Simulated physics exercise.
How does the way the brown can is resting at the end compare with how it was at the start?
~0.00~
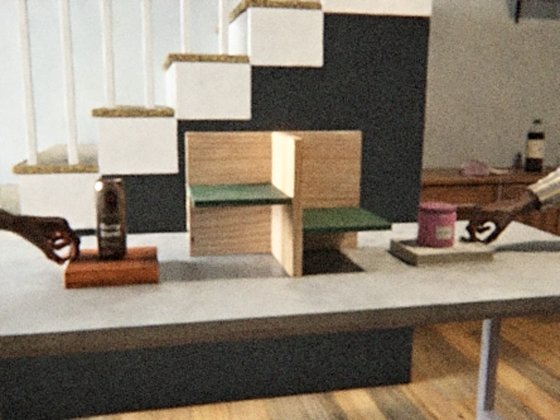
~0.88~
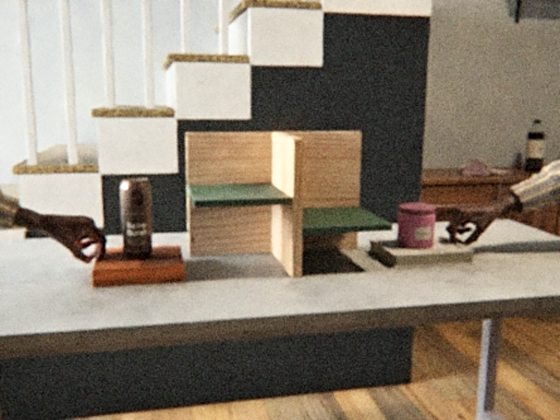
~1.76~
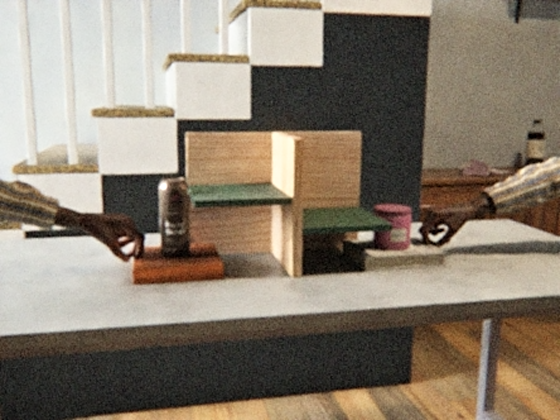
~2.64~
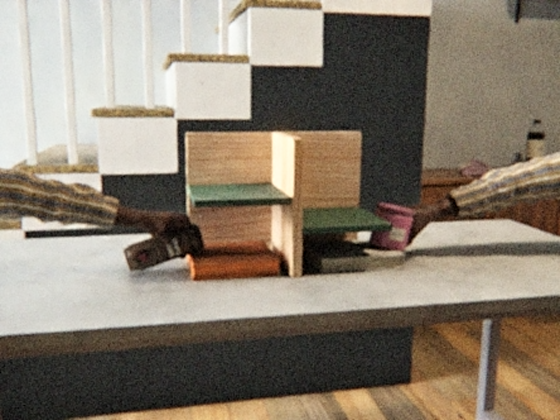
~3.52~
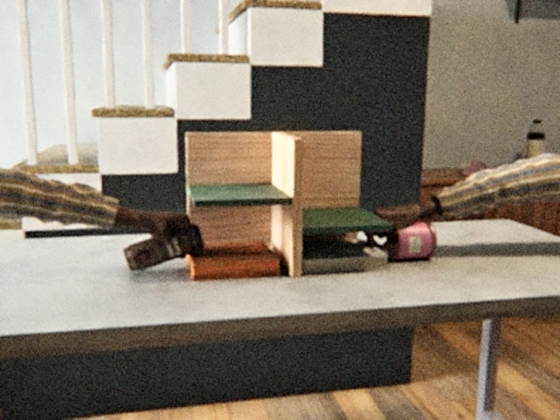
At the start the brown can stands upright on the orange board, but by the end it is lying on its side next to the rack.
